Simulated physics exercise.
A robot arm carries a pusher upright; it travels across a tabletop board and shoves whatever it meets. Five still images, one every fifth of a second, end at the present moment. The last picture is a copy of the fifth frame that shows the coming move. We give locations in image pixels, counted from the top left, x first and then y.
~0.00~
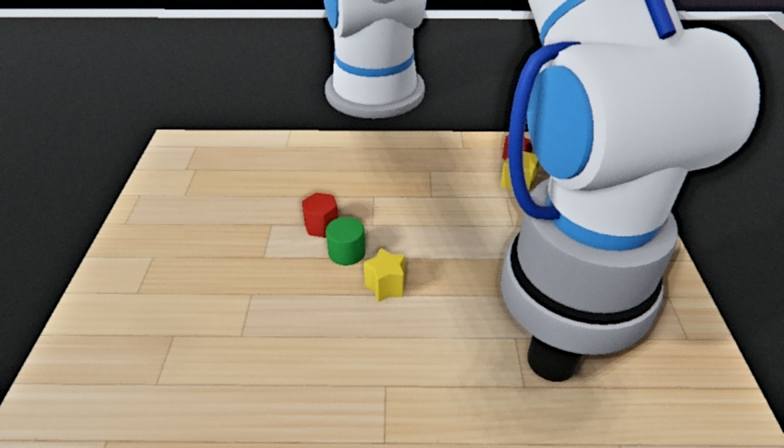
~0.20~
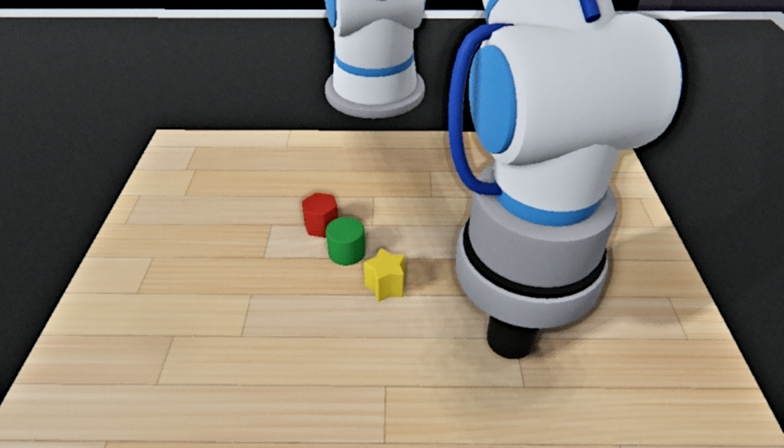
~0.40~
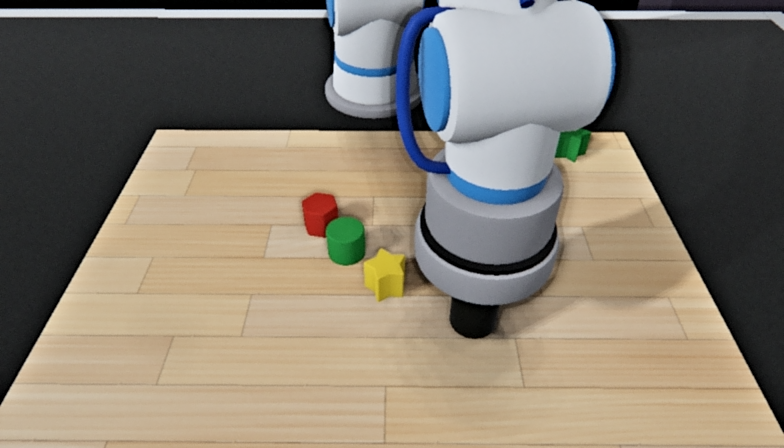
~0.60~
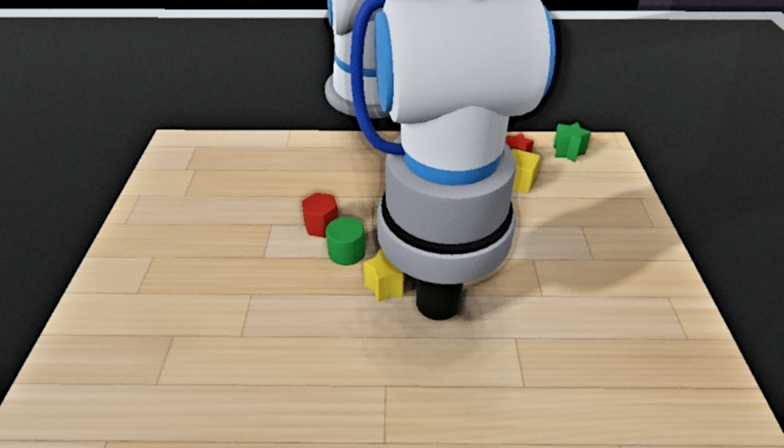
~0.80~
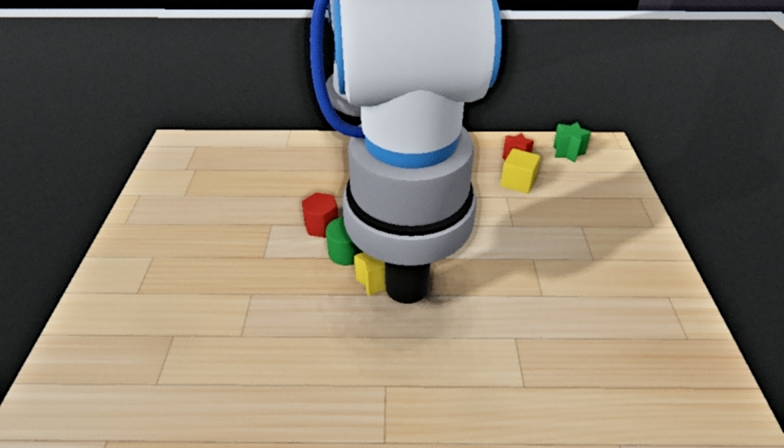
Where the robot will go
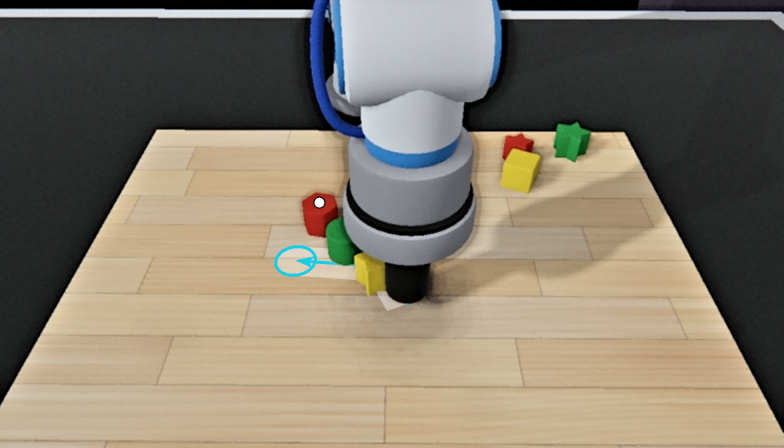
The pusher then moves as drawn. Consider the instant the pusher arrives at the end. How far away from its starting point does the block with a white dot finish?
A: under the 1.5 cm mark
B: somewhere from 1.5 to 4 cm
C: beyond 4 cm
The one that fits is C, beyond 4 cm.
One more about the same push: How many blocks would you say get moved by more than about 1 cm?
The push will move three blocks or more.
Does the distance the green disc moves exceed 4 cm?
Yes, it checks out.
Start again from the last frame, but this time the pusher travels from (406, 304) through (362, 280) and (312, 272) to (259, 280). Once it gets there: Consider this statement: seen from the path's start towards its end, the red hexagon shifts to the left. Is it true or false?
False - the claim does not hold.
Drawn move, from (406, 304) by way of (384, 272) and (341, 264) to (296, 261); the dot is on the red hexagon.
On the path given first. One third of the way, pusher (382, 255); red hexagon (309, 197), turned 20° clockwise; green disc (327, 216); yellow star-shaped block (354, 228).
Two thirds of the way, pusher (339, 247); red hexagon (295, 185), turned 20° clockwise; green disc (309, 203); yellow star-shaped block (333, 217).
At the end, pusher (293, 244); red hexagon (290, 176); green disc (303, 195); yellow star-shaped block (316, 216), turned 35° clockwise.
